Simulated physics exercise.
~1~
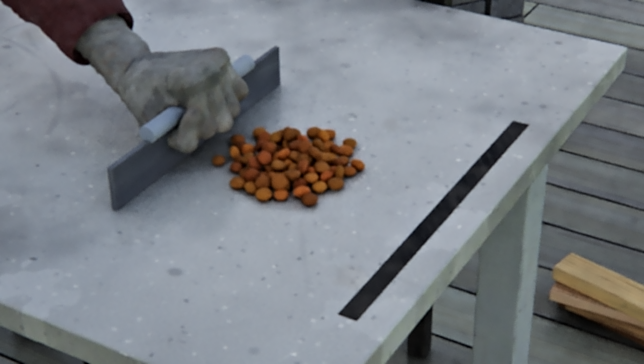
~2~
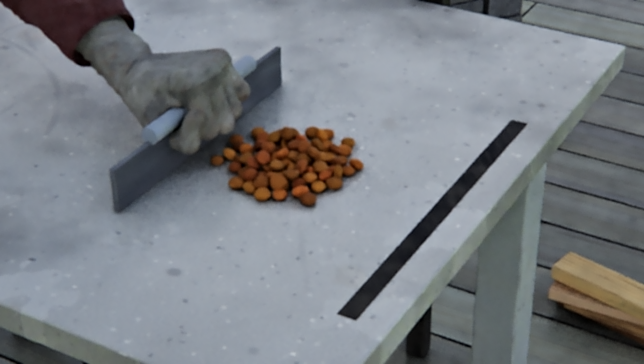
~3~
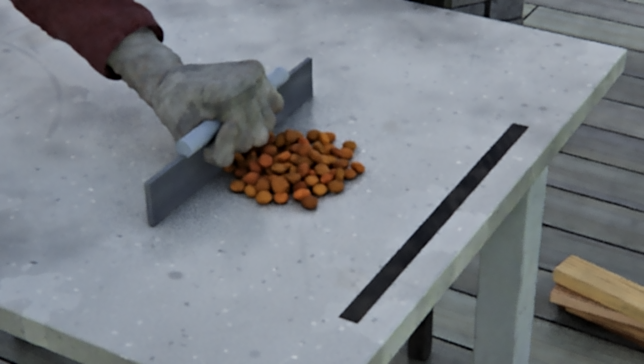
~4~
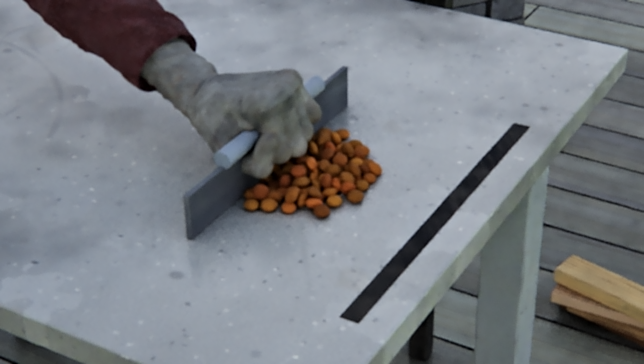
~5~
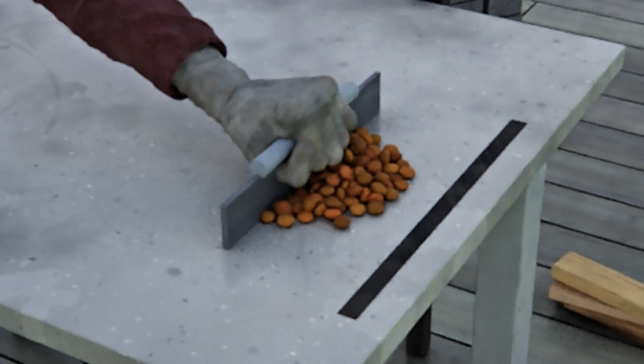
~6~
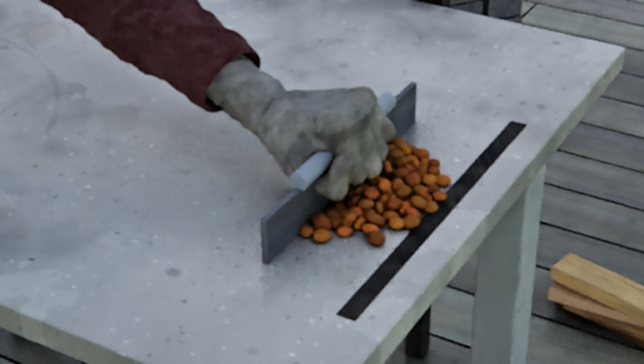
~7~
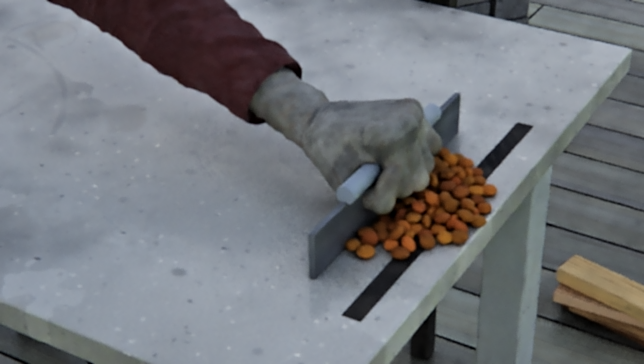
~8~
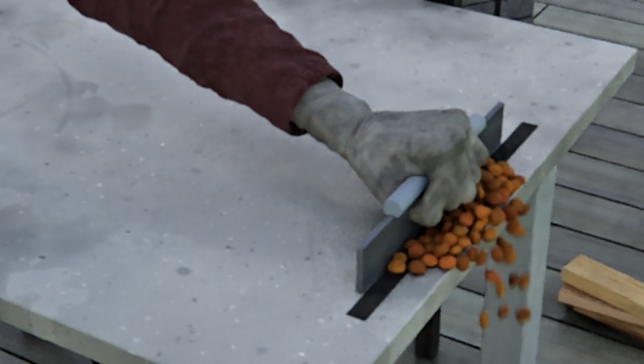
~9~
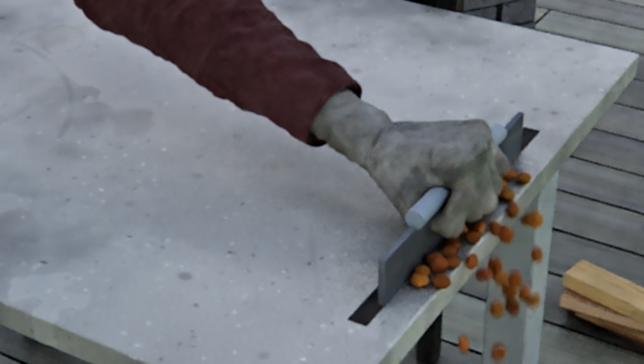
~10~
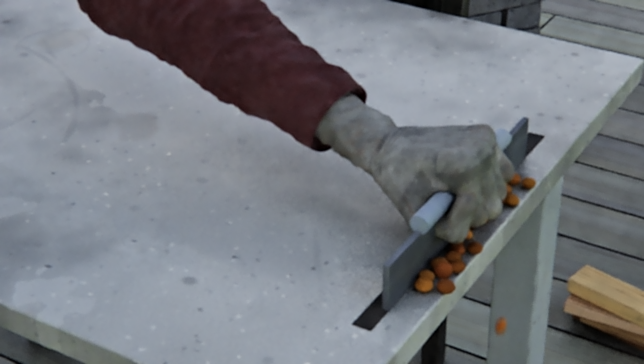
The footage shows a gloved hand using a flat scraper to push a pile of small orange-brown pieces rightward across a pale tabletop. The pieces spill off the edge until the scraper stops at the black tape, with most gone and a few left on the table.
